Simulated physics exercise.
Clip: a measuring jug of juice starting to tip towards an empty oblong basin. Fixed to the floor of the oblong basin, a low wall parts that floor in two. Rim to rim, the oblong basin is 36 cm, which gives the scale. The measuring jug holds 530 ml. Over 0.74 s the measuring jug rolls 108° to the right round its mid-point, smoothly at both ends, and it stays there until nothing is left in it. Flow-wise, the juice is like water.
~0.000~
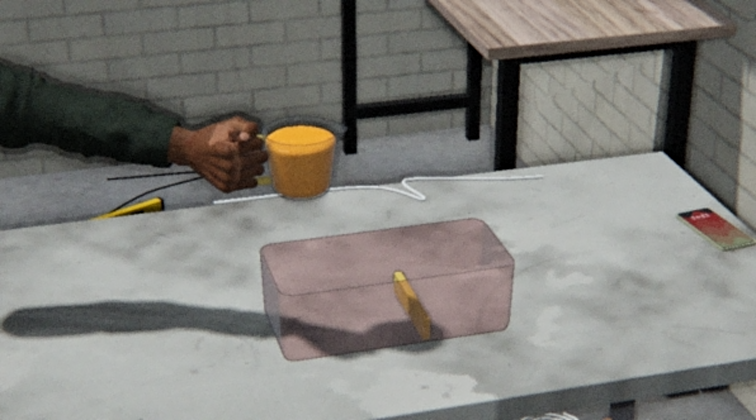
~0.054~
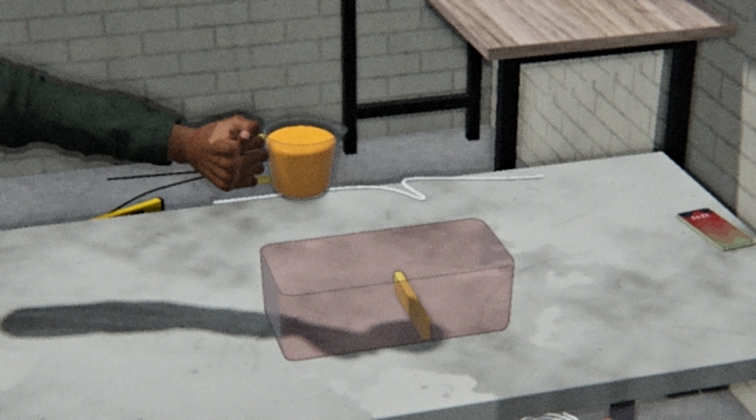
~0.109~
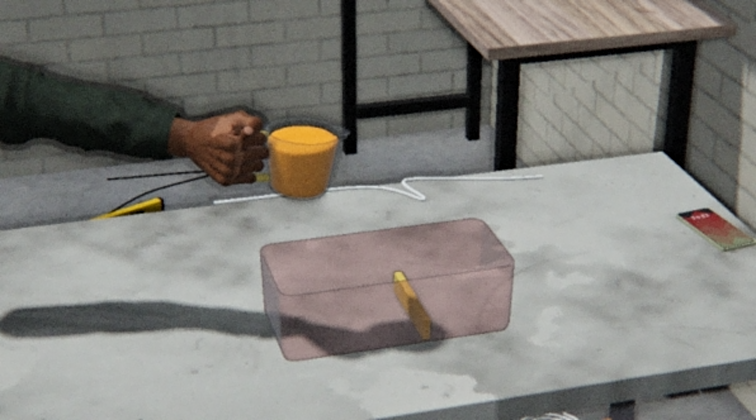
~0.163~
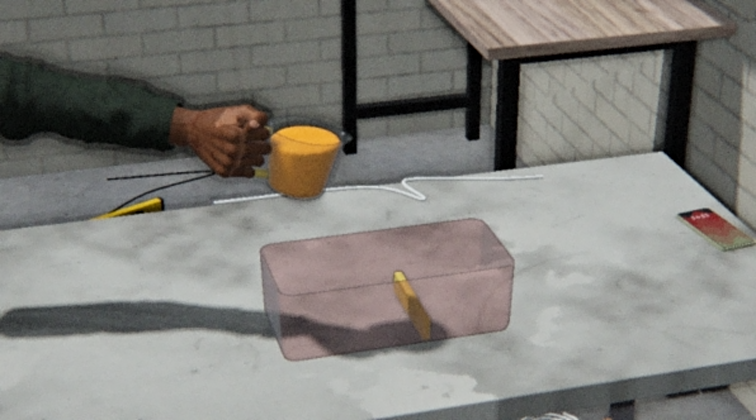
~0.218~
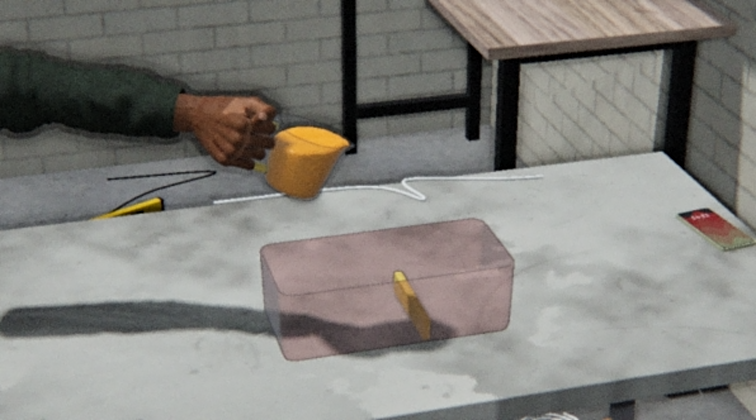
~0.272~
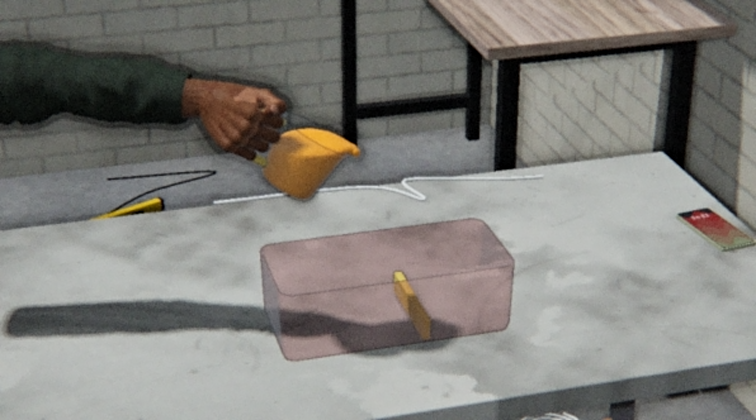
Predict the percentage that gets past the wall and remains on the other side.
The other side holds about 7 % in the end.
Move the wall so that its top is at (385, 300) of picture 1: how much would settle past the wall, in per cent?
With the wall placed like that, close to 60 per cent.
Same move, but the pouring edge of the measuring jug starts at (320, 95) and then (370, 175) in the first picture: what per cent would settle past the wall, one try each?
In order, 10 and 20 per cent.
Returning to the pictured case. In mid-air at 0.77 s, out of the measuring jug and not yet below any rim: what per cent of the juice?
It comes to some 16 percent of the total.
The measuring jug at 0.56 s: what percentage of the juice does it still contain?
Still held: Roughly 40 % of the total.
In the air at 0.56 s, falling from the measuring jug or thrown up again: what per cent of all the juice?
Estimate: About 36 % of all of it.
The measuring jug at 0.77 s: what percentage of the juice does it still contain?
Share remaining: Approx. 4 %.
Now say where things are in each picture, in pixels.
It leans 0°; its right rim is at (347, 127); the juice meets the walls at (265, 142) and (334, 134); the oblong basin's rim runs from (269, 272) to (499, 242); the wall's top is at (412, 296), in the first picture.
It leans 1°; its right rim is at (348, 128); the juice meets the walls at (266, 141) and (335, 135), in the second picture.
It leans 6°; its right rim is at (350, 131); the juice meets the walls at (268, 140) and (337, 136), in the third picture.
It leans 12°; its right rim is at (352, 136); the juice meets the walls at (270, 141) and (340, 137), in the fourth picture.
It leans 22°; its right rim is at (354, 144); the juice meets the walls at (271, 143) and (347, 138), in the fifth picture.
It leans 32°; its right rim is at (355, 153); the juice meets the walls at (270, 149) and (350, 145); 2 per cent is over the edge, in the sixth picture.
By 0.56 s the tilt is 93° and 40 per cent is still to pour, 23 is left of the wall and 0 right of it.
By 0.77 s the tilt is 108° and 4 per cent is still to pour, 79 is left of the wall and 1 right of it.
By 1.00 s the tilt is 108° and 0 per cent is still to pour, 86 is left of the wall and 6 right of it.
By 1.24 s the tilt is 108° and 0 per cent is still to pour, 86 is left of the wall and 7 right of it.
At rest 86 per cent lies left of the wall, 7 right of it and 7 outside.
